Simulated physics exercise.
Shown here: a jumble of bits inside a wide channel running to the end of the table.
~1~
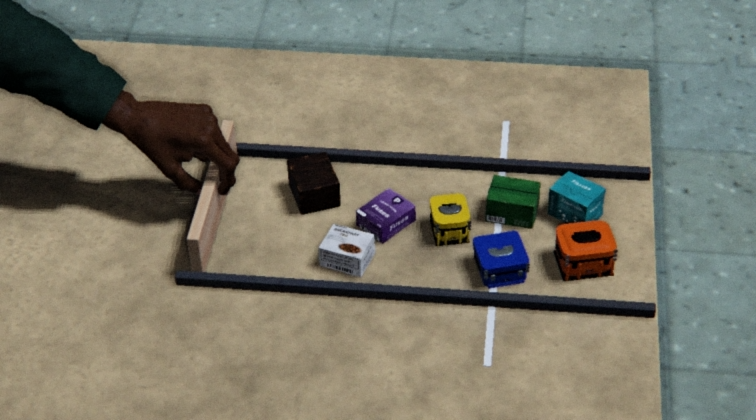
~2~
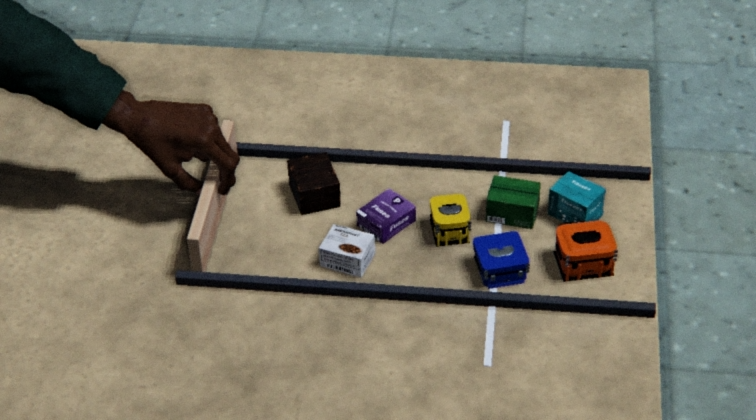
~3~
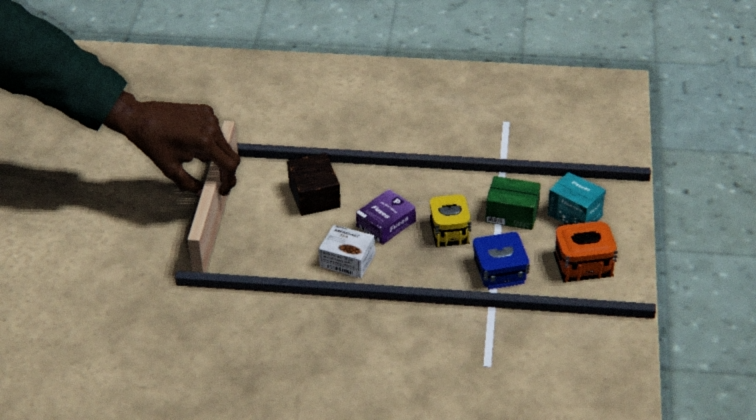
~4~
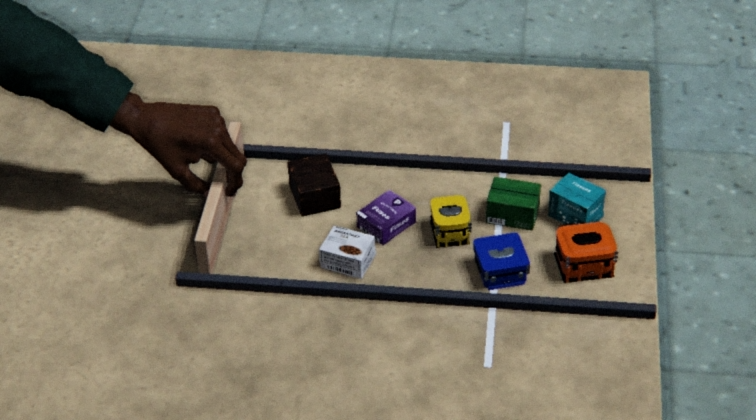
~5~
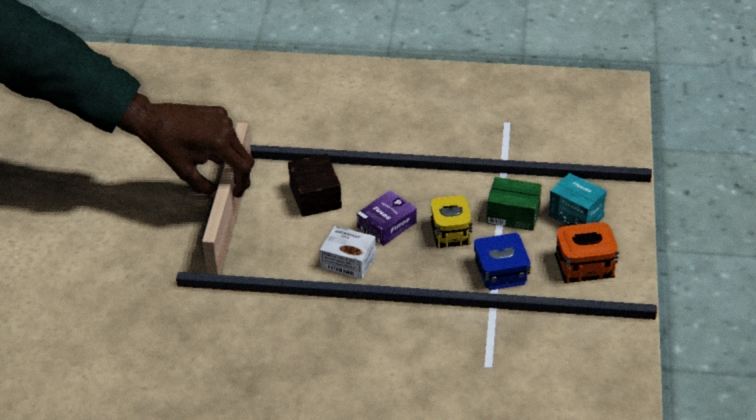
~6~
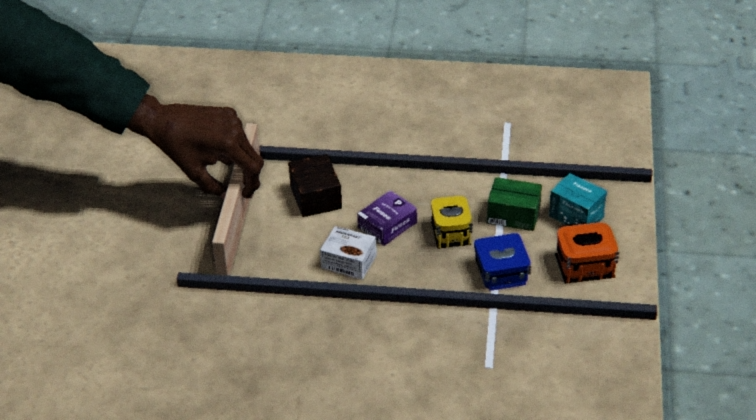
Hand sliding a wooden board slightly right between two dark rails, with small colourful boxes and cases sitting still ahead of it.
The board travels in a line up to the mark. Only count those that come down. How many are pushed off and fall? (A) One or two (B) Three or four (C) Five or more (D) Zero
D, zero.
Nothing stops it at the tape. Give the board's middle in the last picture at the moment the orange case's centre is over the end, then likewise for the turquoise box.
First it's close to (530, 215), next close to (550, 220).
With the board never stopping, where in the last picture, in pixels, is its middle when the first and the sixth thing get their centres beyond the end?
The first puts it near (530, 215), the next near (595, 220).
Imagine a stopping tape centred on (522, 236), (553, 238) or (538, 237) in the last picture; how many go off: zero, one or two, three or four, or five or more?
One after another: None, 1 or 2, one to two.
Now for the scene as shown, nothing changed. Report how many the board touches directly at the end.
It's 2.
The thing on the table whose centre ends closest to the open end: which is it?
It's the orange case.
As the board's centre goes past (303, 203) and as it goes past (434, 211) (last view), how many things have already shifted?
Tally at point one: 1; at point two: 7.
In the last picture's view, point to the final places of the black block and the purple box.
The black block settles near (521, 203); as for the purple box, near (556, 236).
Early on, none off yet; orange case at rest near (586, 252); turquoise box at rest near (578, 204); green box at rest near (514, 204).
A while later, none off yet; orange case at rest near (586, 252); turquoise box moving near (584, 203); green box travelled a little near (530, 204).
Further along, none off yet; orange case moving near (595, 256); turquoise box travelled a little near (600, 195); green box travelled about its own width near (551, 203).
Finally, the number that fall off is zero.
